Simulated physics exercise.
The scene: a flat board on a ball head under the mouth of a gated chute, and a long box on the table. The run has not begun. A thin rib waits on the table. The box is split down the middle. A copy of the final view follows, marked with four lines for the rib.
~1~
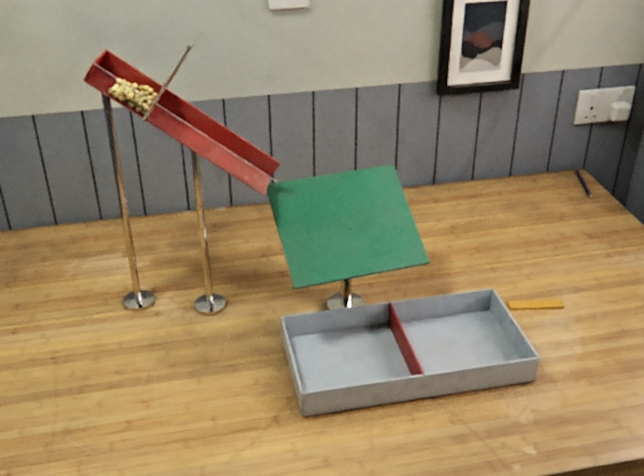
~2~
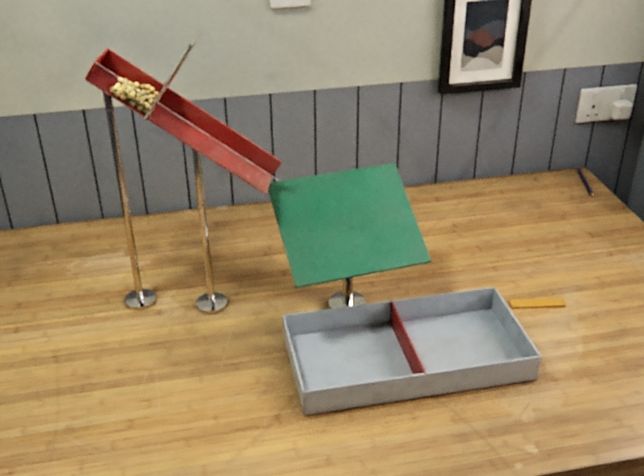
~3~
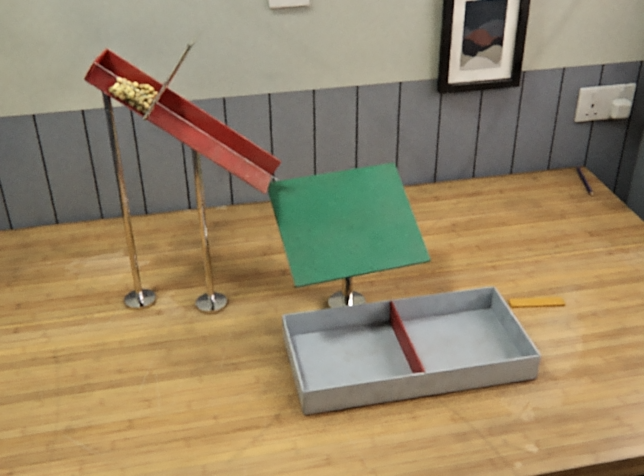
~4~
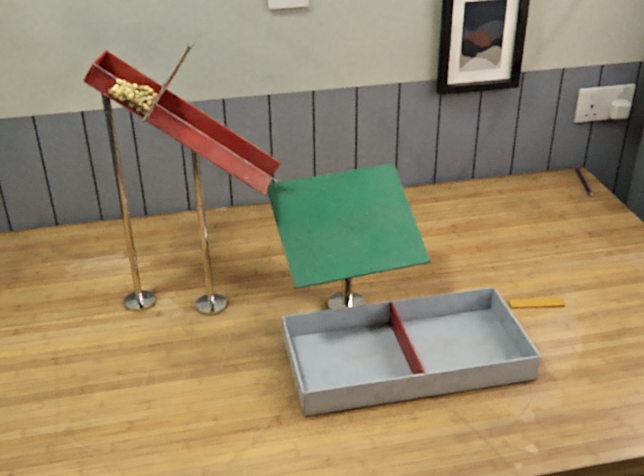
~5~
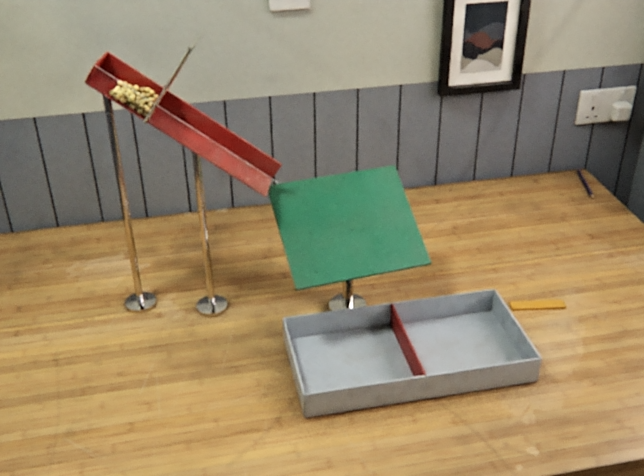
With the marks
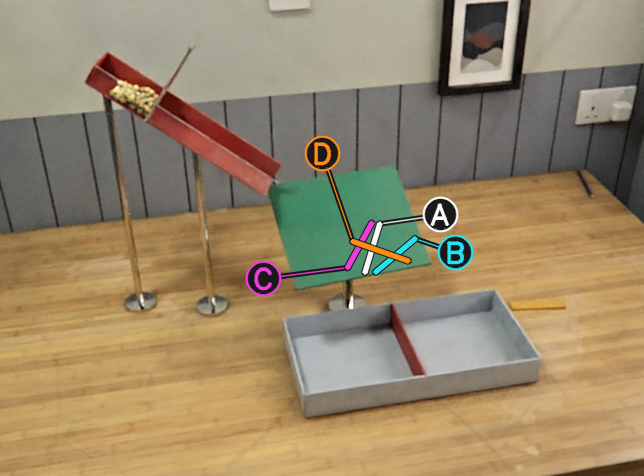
On a wooden table against a grey panelled wall, a red chute on two metal legs slopes down to the right, pale beans bunched behind a gate near its top. A tilted green board stands below its lower end, behind a grey box with a red divider. Nothing visibly moves throughout.
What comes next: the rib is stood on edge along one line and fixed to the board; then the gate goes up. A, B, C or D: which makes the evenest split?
D works best here.
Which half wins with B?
The left half.
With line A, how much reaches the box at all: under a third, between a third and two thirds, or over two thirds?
It is over two thirds.
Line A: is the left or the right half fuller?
More lands on the left.
On the marked copy, line A from (379, 223) to (365, 272); line B from (415, 238) to (375, 272); line C from (371, 223) to (347, 267); line D from (352, 241) to (408, 260).
Choosing A, of what is caught, nearly all in the left half, a stray few in the right.
Choosing B, of what is caught, nearly all in the left half, a small part in the right.
Choosing C, of what is caught, nearly all in the left half, a stray few in the right.
Choosing D, of what is caught, about half in the left half, about half in the right.
